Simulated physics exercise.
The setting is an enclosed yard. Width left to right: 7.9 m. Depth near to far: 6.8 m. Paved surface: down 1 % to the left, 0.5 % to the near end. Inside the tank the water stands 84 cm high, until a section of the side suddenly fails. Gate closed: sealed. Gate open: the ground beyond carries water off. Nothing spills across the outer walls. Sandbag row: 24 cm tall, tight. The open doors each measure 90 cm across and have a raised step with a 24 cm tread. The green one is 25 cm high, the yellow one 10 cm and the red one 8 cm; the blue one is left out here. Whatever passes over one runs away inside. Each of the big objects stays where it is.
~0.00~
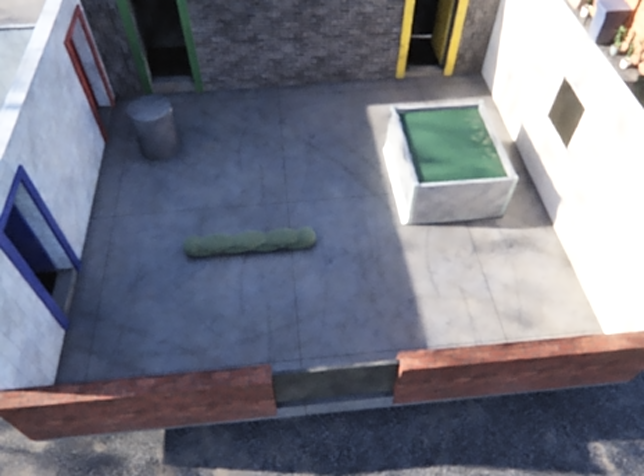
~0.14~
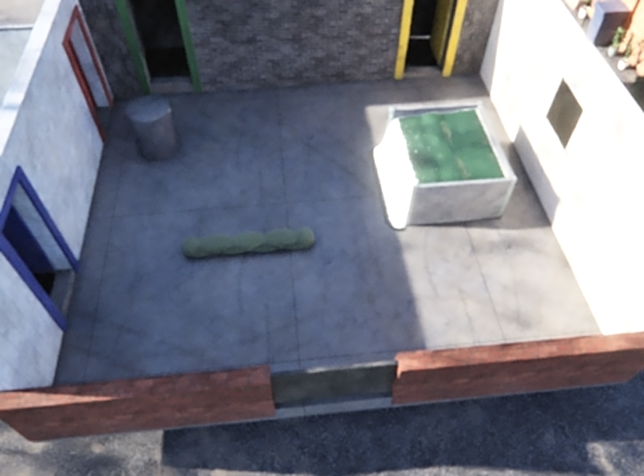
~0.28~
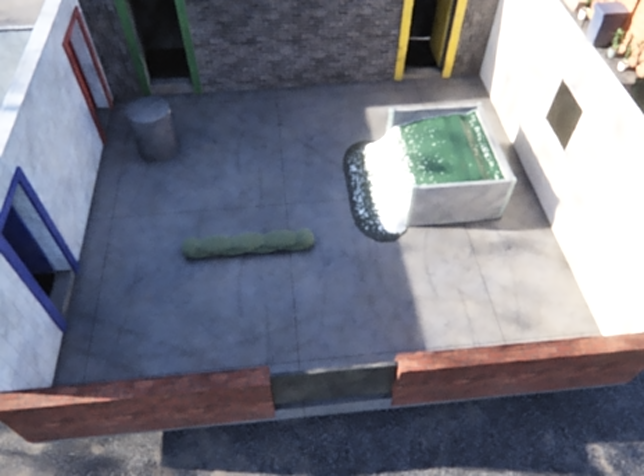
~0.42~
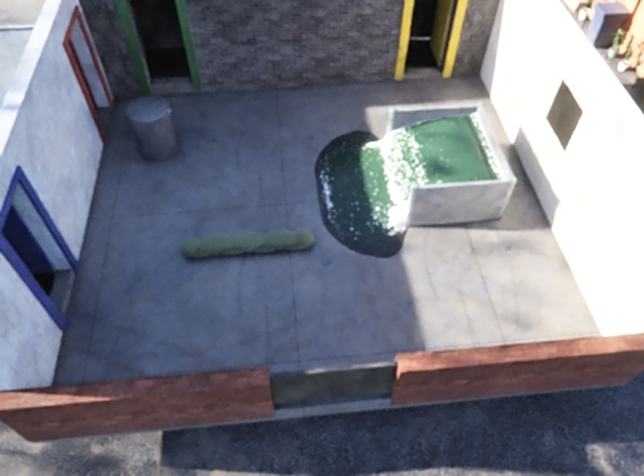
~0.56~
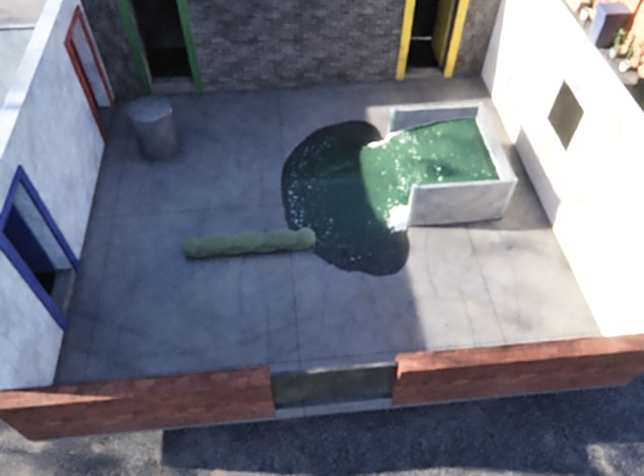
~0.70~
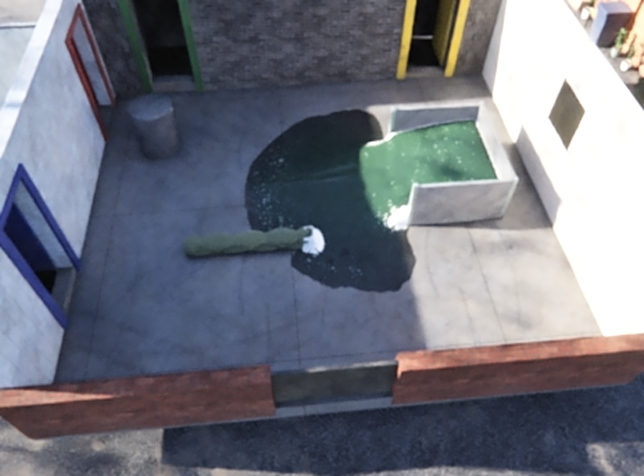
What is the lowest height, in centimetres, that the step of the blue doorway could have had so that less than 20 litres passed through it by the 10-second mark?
About 9 cm.
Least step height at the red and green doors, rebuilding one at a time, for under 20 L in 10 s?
Roughly 20 cm at red and 16 cm at green.
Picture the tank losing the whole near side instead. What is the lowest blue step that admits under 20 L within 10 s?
Some 16 cm.
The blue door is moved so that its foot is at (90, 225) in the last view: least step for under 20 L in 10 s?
Minimum: Close to 33 cm.
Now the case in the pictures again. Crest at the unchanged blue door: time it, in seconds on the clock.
Roughly 2.6 s.
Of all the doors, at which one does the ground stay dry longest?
Door: Yellow.
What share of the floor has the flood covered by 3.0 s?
I'd estimate about 60 percent.
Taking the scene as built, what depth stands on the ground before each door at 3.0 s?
Door by door, in centimetres - green 13, yellow 0, red 15, blue 13.
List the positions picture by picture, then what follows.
In the first picture, still water, 84 cm deep, in the tank at (450, 145); the blue door at (46, 259) is dry.
In the second picture, the gap is at (400, 170), the front 0.3 m out at (390, 221); the back of the tank holds 84 cm.
In the third picture, the front is at (357, 217), 0.8 m from the gap at (399, 174); 1.7 m2 of floor is wet, 77 cm left at the back.
In the fourth picture, the front is at (325, 214), 1.4 m from the gap at (399, 175); 3.3 m2 of floor is wet, 72 cm left at the back.
In the fifth picture, the front is at (287, 196), 2.0 m from the gap at (400, 176); 5.7 m2 of floor is wet, 70 cm left at the back.
In the sixth picture, water pours out at (401, 175) and has run 2.7 m, to (250, 198); about 8 cm deep outside, 62 cm at the back; 3.1 m in a straight line remain to the blue door at (46, 257).
After 1.4 s water covers 40 % of the floor, deepest (26 cm) near (390, 203); it has not reached the blue door.
After 3.0 s water covers 60 % of the floor, deepest (35 cm) near (133, 99); 13 cm at the blue door, 0 litres in over its 15 cm step.
After 10.0 s water covers 95 % of the floor, deepest (14 cm) near (47, 413); 8 cm at the blue door, 1 litre in over its 15 cm step.
At the blue door as built, the water arrived by 1.8 s and peaked near 14 cm at 2.6 s.
Run again over the same 10 s with other heights there, 34 litres in over 7.5 cm, 11 litres over 10 cm. The limit of 20 litres is kept from about 9 cm up.
